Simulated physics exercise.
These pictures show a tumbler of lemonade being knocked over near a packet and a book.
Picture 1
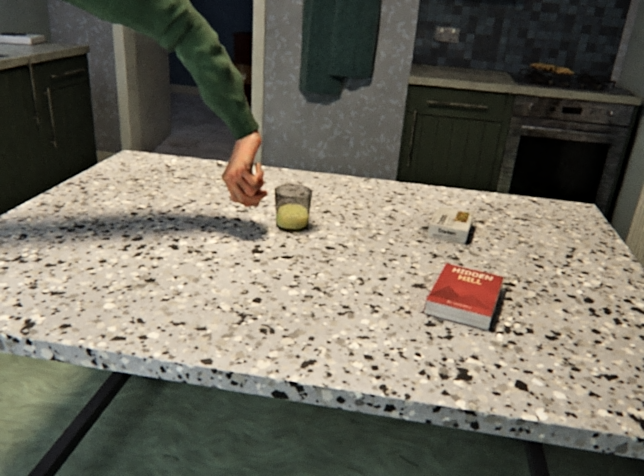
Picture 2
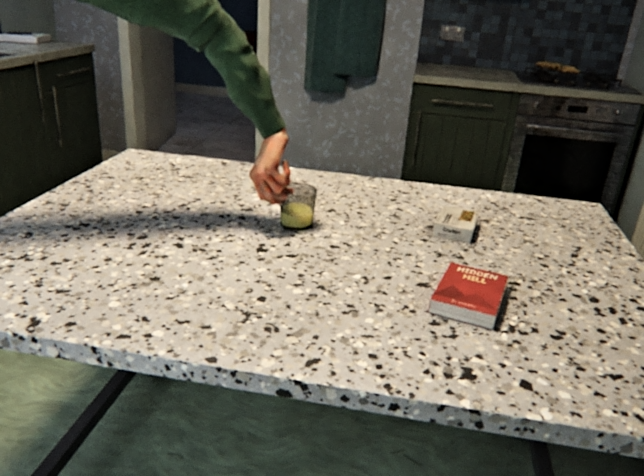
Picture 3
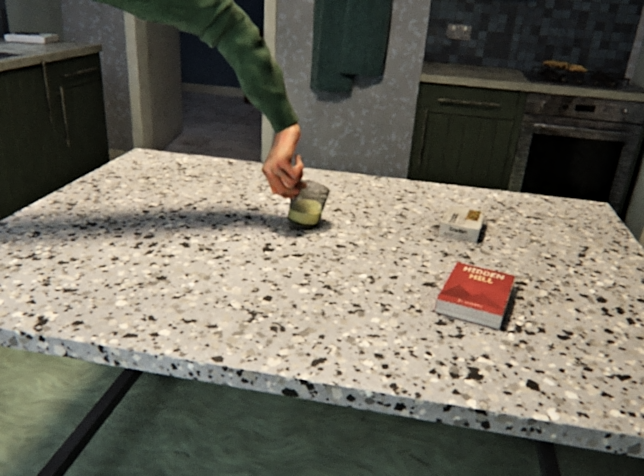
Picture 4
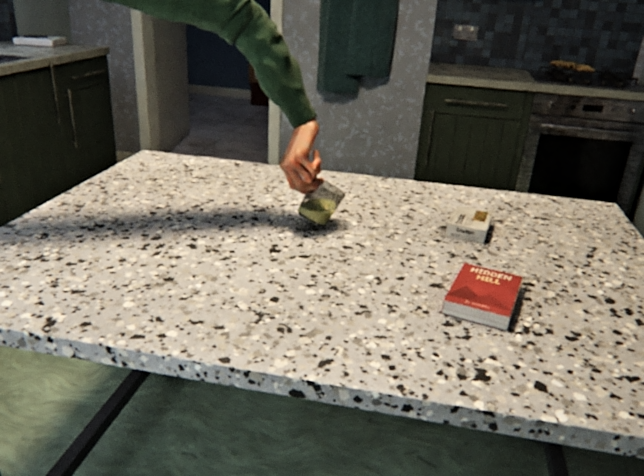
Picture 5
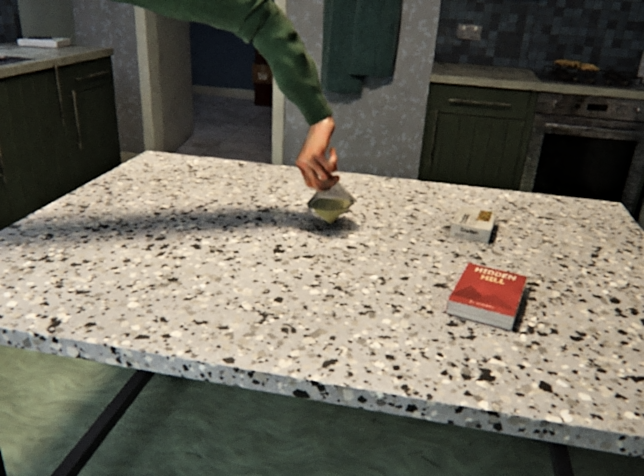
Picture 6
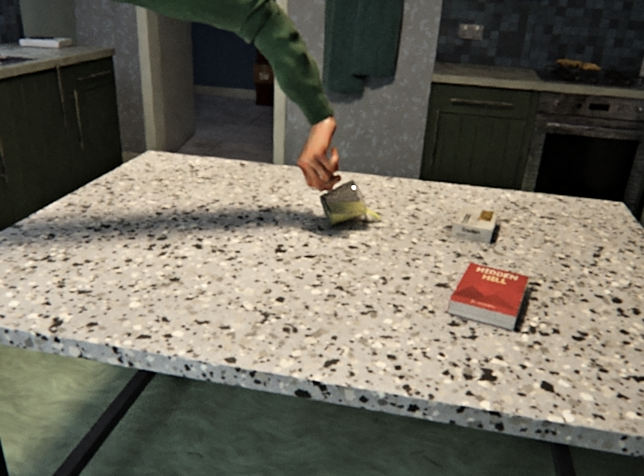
On a speckled kitchen table, a hand in a green sleeve reached a glass of yellowish drink and pushed it to the right, tilting it further and further over, near a small packet and a red book.
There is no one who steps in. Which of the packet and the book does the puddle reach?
Packet becomes wet, book comes out dry.
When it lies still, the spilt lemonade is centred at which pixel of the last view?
(442, 212).
Soon after, the puddle covers about as much as a plate; the packet is wet; the book is dry.
In the end, the puddle covers about as much as a tray; the packet is wet; the book is dry.
